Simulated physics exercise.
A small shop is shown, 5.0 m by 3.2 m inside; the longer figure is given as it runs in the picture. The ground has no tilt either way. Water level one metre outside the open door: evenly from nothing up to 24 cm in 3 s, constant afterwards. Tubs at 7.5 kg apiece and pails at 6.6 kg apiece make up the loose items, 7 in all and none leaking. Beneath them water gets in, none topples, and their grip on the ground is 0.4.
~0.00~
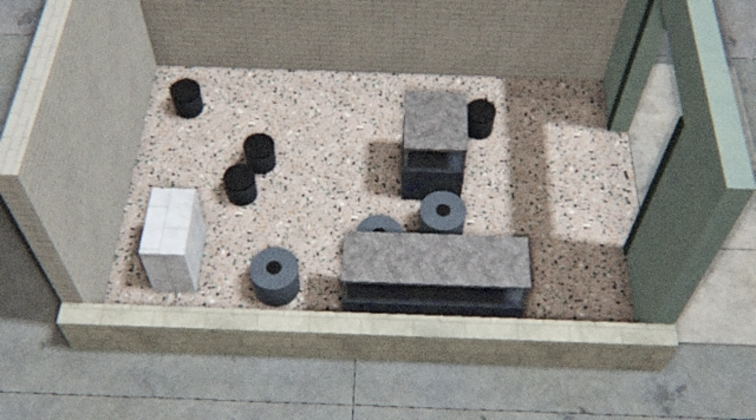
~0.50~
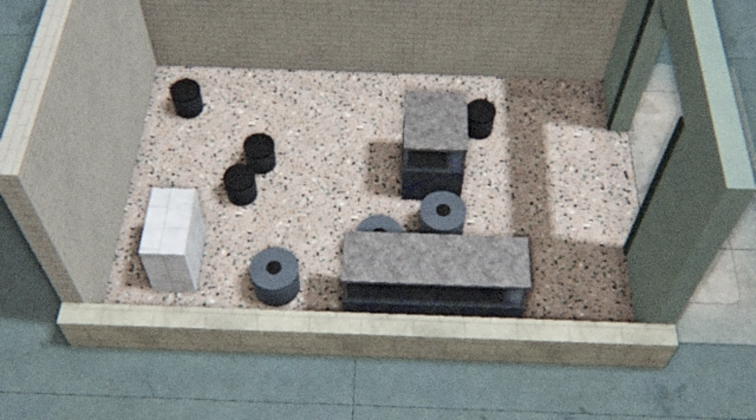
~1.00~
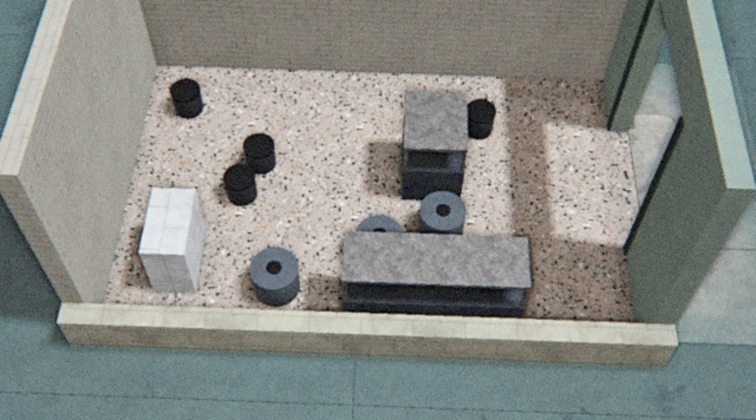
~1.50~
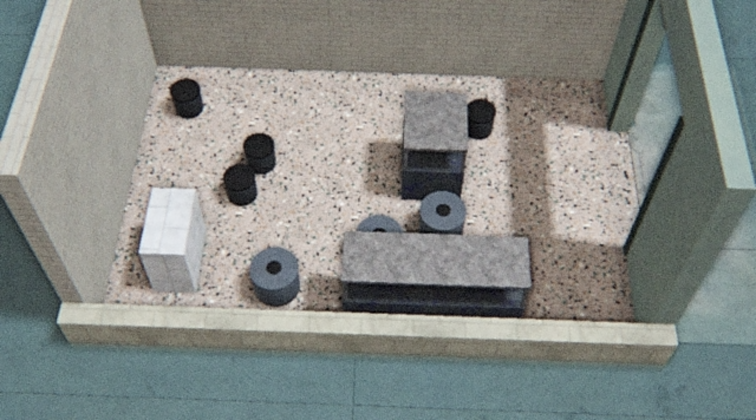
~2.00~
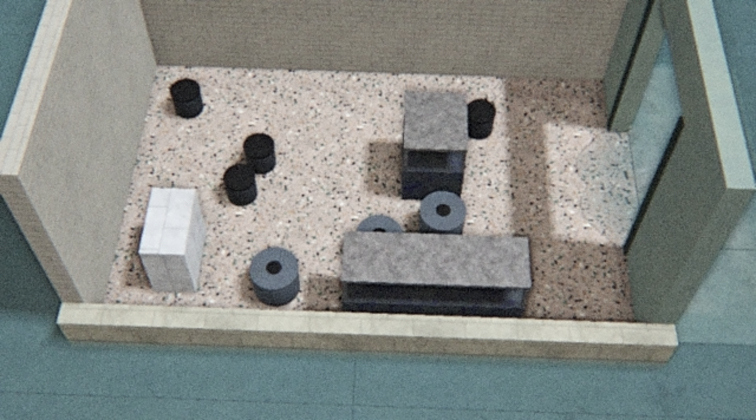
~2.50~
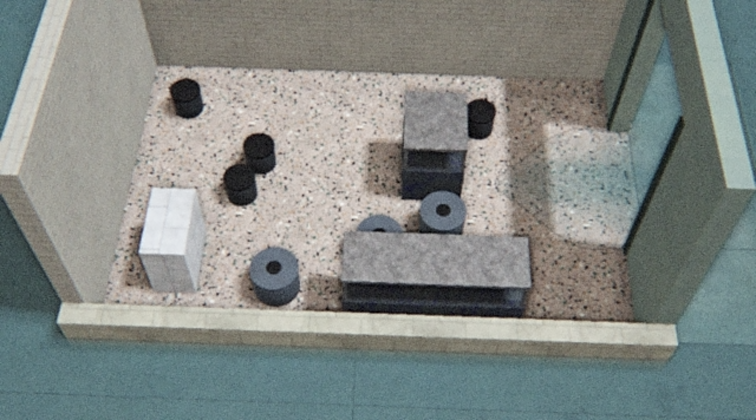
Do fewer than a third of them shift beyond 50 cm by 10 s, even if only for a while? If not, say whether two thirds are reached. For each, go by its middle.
By my guess the moved share will come to two thirds or beyond.
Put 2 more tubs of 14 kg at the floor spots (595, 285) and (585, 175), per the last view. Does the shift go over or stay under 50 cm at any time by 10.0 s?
The first: Not as far. The second: Farther.
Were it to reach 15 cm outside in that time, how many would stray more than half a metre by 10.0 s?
That would make 3 of them.
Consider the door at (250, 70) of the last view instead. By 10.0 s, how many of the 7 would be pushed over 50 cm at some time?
In that case the number is 6.
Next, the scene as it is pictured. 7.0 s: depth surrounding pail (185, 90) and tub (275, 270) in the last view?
About 12 and 7 cm.
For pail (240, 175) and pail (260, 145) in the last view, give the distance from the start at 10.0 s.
Net displacement, in order: 140 cm; 60 cm.
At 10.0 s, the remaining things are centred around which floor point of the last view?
They're centred close to (217, 204).
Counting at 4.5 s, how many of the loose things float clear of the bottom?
By my count, 1.
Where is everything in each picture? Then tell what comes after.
In the first frame, a tub at (443, 210) rests on the ground; a pail at (239, 177) rests on the ground; water covers 0.0 m2; 0 of 7 have shifted.
In the second frame, a tub at (443, 210) rests on the ground; a pail at (239, 177), on the bottom; 0.0 m2 under water; 0 of 7 have shifted.
In the third frame, a tub at (443, 210), on the bottom; a pail at (239, 177), on the bottom; 0.0 m2 under water; 0 of 7 have shifted.
In the fourth frame, a tub at (443, 210) rests on the ground; a pail at (239, 177), on the bottom; water covers 0.0 m2; 0 of 7 have shifted.
In the fifth frame, a tub at (443, 210) rests on the ground; a pail at (239, 177) rests on the ground; water covers 0.4 m2; 0 of 7 have shifted.
In the sixth frame, a tub at (443, 210) rests on the ground; a pail at (239, 177) rests on the ground; water covers 1.3 m2; 0 of 7 have shifted.
After 3.5 s 0 of 7 are over 50 cm from their spots; 0 afloat.
After 4.5 s 2 of 7 are over 50 cm from their spots; 1 afloat.
After 7.0 s 6 of 7 are over 50 cm from their spots; 7 afloat.
After 10.0 s 5 of 7 are over 50 cm from their spots, and 6 have been at some point; 7 afloat.
